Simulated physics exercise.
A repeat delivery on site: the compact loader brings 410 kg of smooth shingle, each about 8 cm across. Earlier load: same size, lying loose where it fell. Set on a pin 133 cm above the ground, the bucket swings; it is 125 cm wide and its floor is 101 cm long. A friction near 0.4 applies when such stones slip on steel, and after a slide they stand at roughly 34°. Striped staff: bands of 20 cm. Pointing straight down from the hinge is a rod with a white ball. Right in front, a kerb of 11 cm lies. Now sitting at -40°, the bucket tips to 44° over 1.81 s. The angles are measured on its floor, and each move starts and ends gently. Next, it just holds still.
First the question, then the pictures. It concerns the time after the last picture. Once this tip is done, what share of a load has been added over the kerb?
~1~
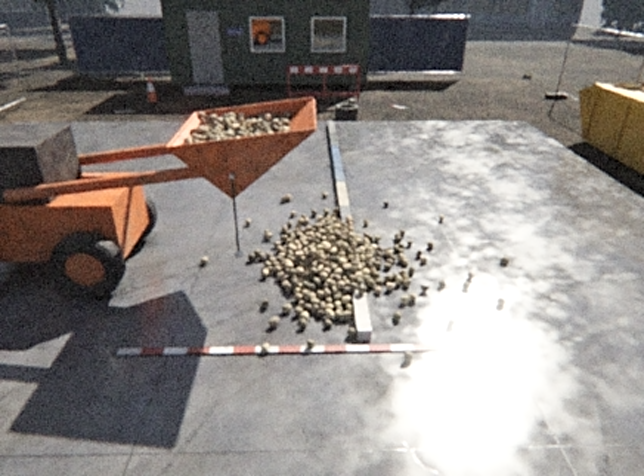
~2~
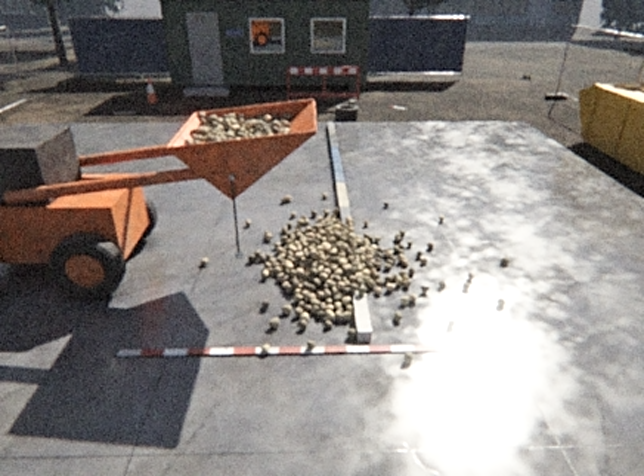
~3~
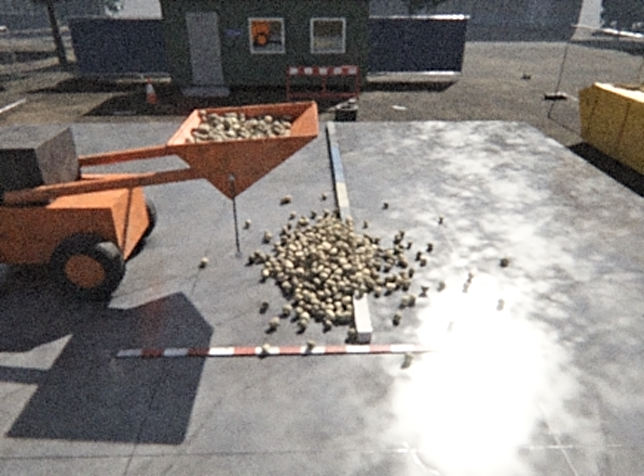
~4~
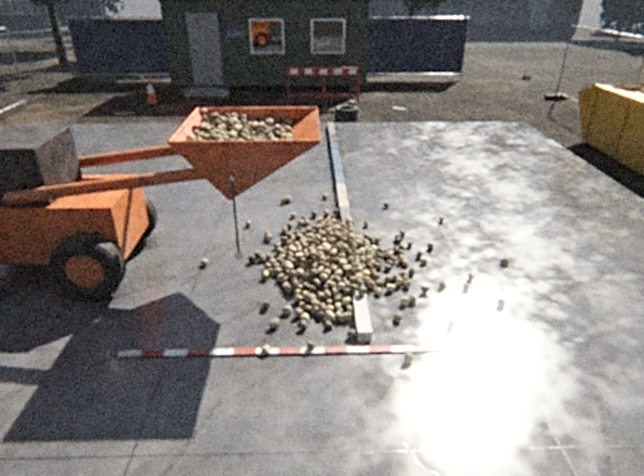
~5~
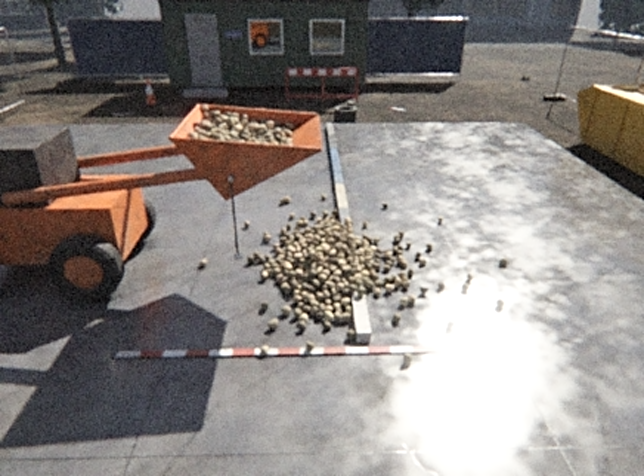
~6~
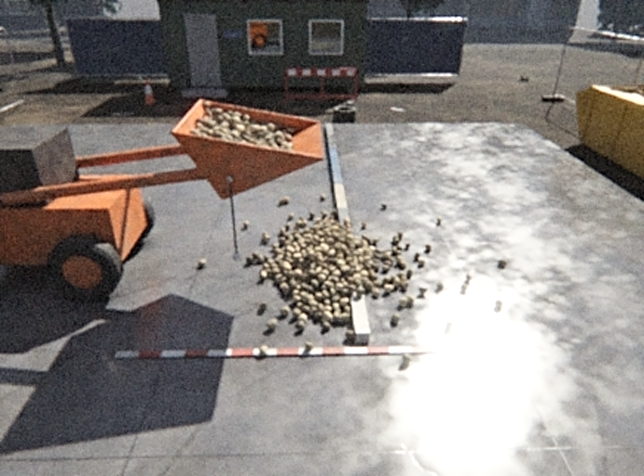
About 34 per cent.
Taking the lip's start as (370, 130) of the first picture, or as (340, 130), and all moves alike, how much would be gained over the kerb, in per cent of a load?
Case one about 95 %, case two about 65 %.
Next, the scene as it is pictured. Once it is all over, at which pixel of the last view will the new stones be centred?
Their centre rests close to (328, 254).
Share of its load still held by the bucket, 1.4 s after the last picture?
Roughly 20 per cent remains inside.
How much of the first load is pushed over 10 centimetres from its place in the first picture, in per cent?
About 25 %.
Then, 0.8 s after the last picture the floor is at 31°; in per cent of one load, 99 in the bucket, 87 on this side of the kerb, 14 over the kerb; the foremost stones are at (460, 272).
Then, 1.4 s after the last picture the floor is at 44°; in per cent of one load, 18 in the bucket, 164 on this side of the kerb, 19 over the kerb; the foremost stones are at (460, 272).
Then, 1.7 s after the last picture the floor is at 44°; in per cent of one load, 0 in the bucket, 161 on this side of the kerb, 39 over the kerb; the foremost stones are at (462, 266).
Then, 4.4 s after the last picture the floor is at 44°; in per cent of one load, 0 in the bucket, 153 on this side of the kerb, 47 over the kerb; the foremost stones are at (478, 264). Net gain over the kerb, 34.
